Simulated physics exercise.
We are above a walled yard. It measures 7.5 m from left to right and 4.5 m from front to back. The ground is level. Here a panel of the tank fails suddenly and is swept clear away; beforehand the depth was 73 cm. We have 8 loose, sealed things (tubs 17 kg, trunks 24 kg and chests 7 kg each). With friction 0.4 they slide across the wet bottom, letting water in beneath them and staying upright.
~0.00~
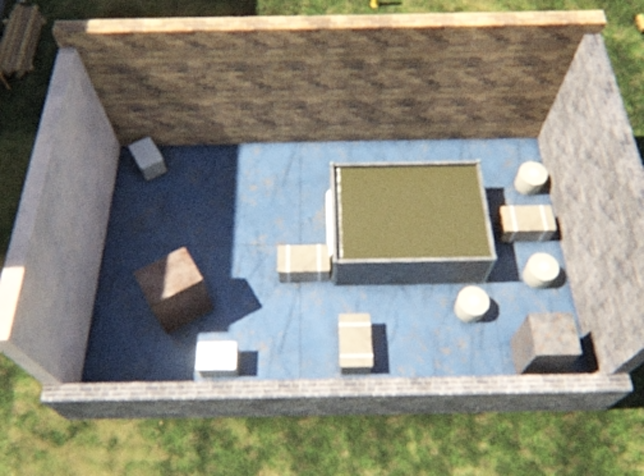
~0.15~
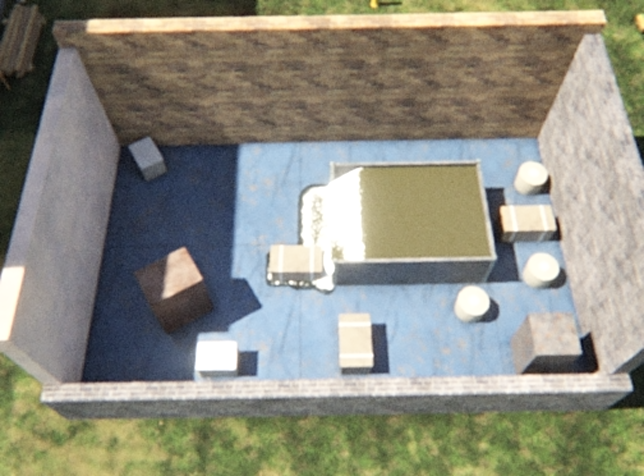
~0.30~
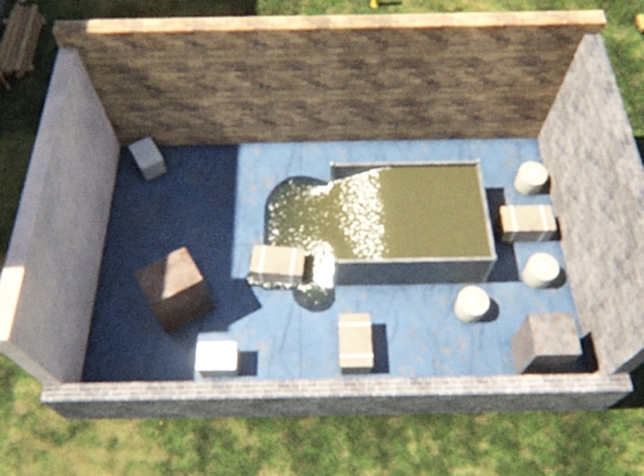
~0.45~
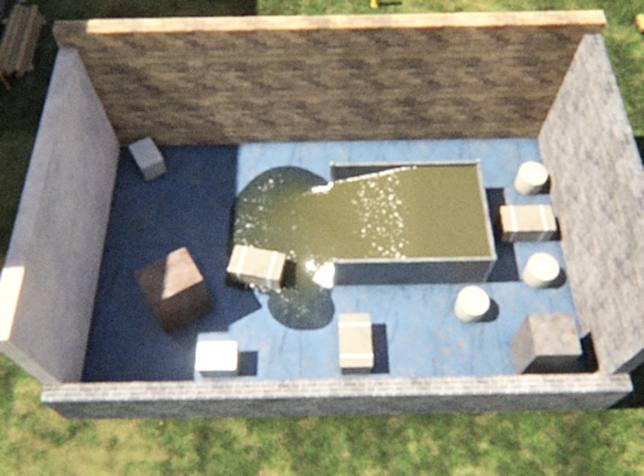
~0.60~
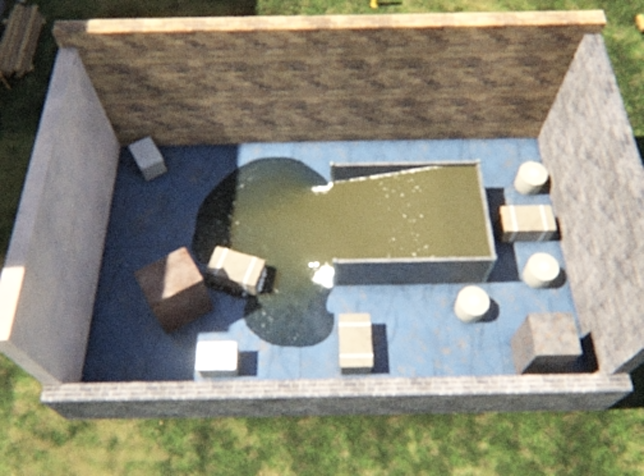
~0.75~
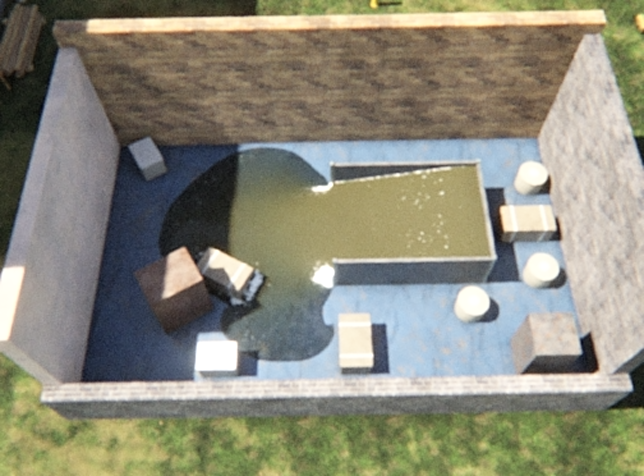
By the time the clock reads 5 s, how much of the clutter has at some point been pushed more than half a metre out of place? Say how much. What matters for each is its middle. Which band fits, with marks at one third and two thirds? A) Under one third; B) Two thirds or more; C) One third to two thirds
One third to two thirds (C).
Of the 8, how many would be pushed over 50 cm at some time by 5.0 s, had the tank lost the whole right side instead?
Then the count would be 7.
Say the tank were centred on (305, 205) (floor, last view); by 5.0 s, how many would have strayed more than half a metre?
Count: 4.
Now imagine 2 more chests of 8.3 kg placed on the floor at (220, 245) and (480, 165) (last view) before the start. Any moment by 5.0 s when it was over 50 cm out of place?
In the order asked they come out beyond the limit, inside the limit.
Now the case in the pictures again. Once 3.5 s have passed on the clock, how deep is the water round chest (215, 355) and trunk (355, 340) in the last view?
I'd put it at 17 cm and 2 cm respectively.
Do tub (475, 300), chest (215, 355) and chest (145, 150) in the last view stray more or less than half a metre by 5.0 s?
Result, in order: Undershooting / overshooting / overshooting.
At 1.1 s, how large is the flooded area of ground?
I'd put it close to 16 m2.
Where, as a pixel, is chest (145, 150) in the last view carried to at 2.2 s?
Near (116, 135).
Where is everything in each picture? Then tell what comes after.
The first picture shows a trunk at (304, 258) rests on the ground; a tub at (474, 301), on the bottom; 4.0 m2 under water; 0 of 8 have shifted.
The second picture shows a trunk at (296, 258) rests on the ground, 11 cm from its start; a tub at (474, 301) rests on the ground; 4.8 m2 under water; 1 of 8 have shifted.
The third picture shows a trunk at (277, 260) rests on the ground, 40 cm from its start; a tub at (474, 301) rests on the ground; 6.1 m2 under water; 1 of 8 have shifted.
The fourth picture shows a trunk at (257, 262) rests on the ground, 72 cm from its start; a tub at (474, 301), on the bottom; water covers 7.8 m2; 1 of 8 have shifted.
The fifth picture shows a trunk at (235, 266), on the bottom, 106 cm from its start; a tub at (474, 301) rests on the ground; 9.7 m2 under water; 1 of 8 have shifted.
The sixth picture shows a trunk at (223, 269) rests on the ground, 125 cm from its start; a tub at (474, 301) rests on the ground; 11.6 m2 under water; 1 of 8 have shifted.
After 1.1 s 1 of 8 are over 50 cm from their spots; 0 afloat.
After 2.2 s 1 of 8 are over 50 cm from their spots; 3 afloat.
After 3.5 s 1 of 8 are over 50 cm from their spots; 3 afloat.
After 5.0 s 3 of 8 are over 50 cm from their spots, and 3 have been at some point; 3 afloat.
